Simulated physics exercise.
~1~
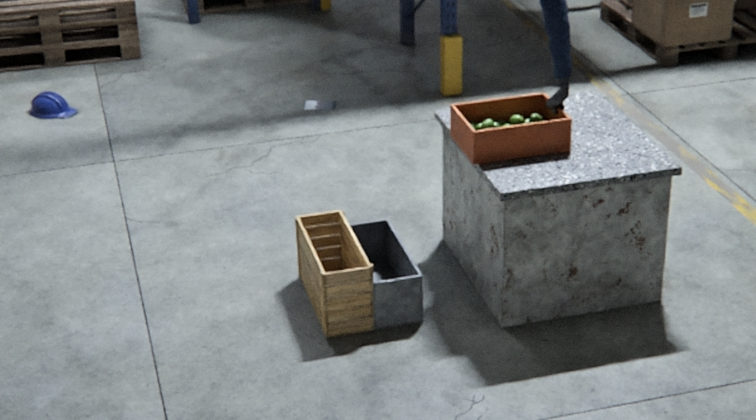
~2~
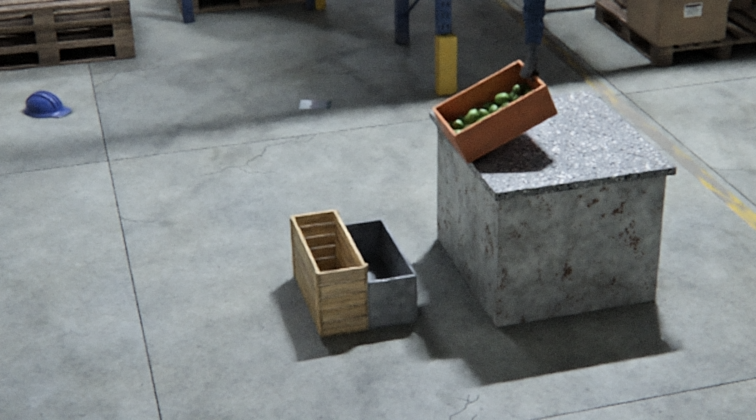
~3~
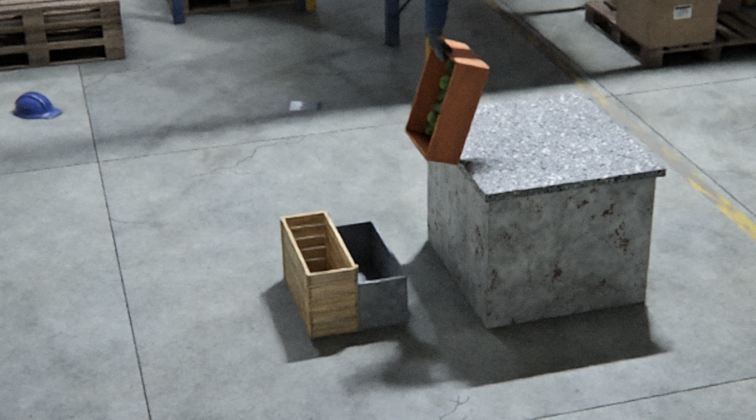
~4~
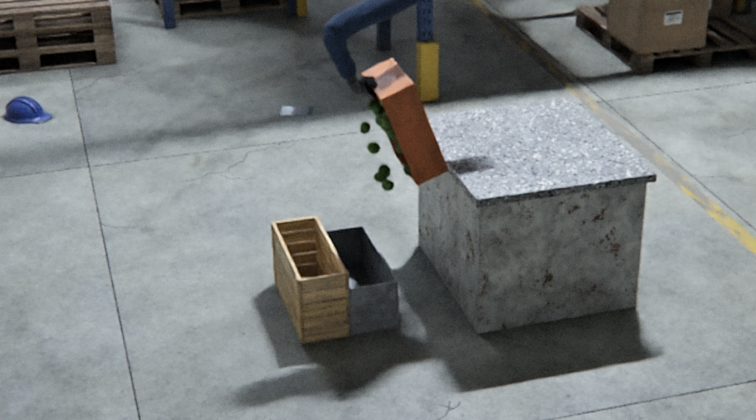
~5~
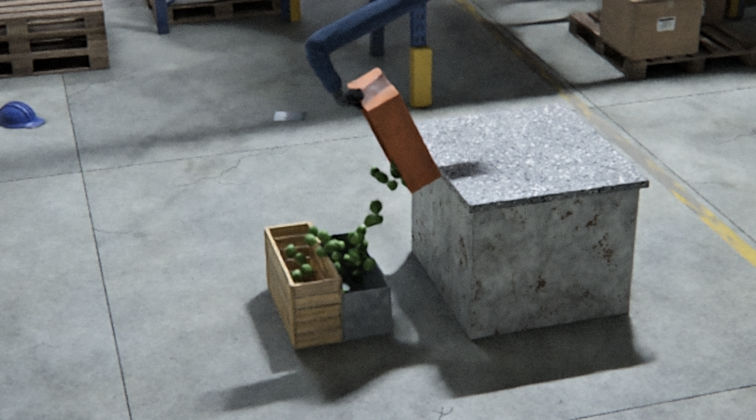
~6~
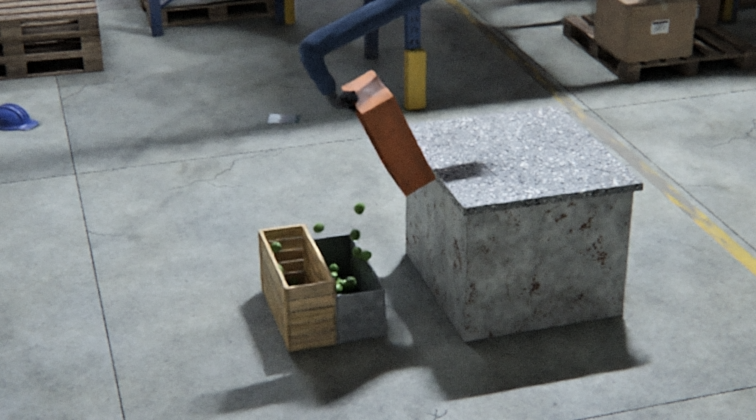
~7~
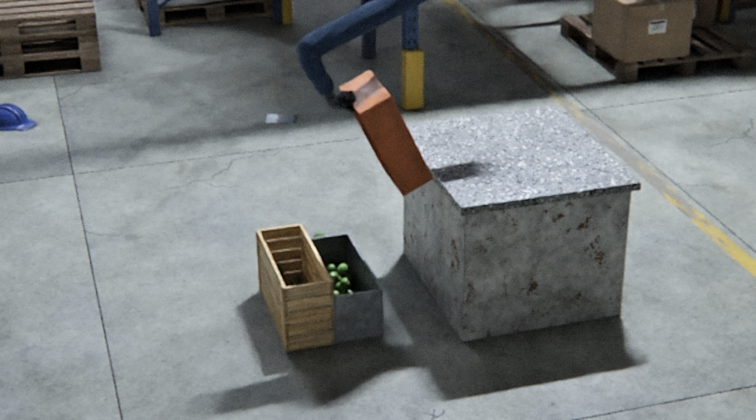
An orange box of limes on a stone-topped bench was tipped up and over the left edge by a blue mechanical arm, and the limes tumbled out, bouncing around two containers below before most settled in the grey tub beside the wooden tote.
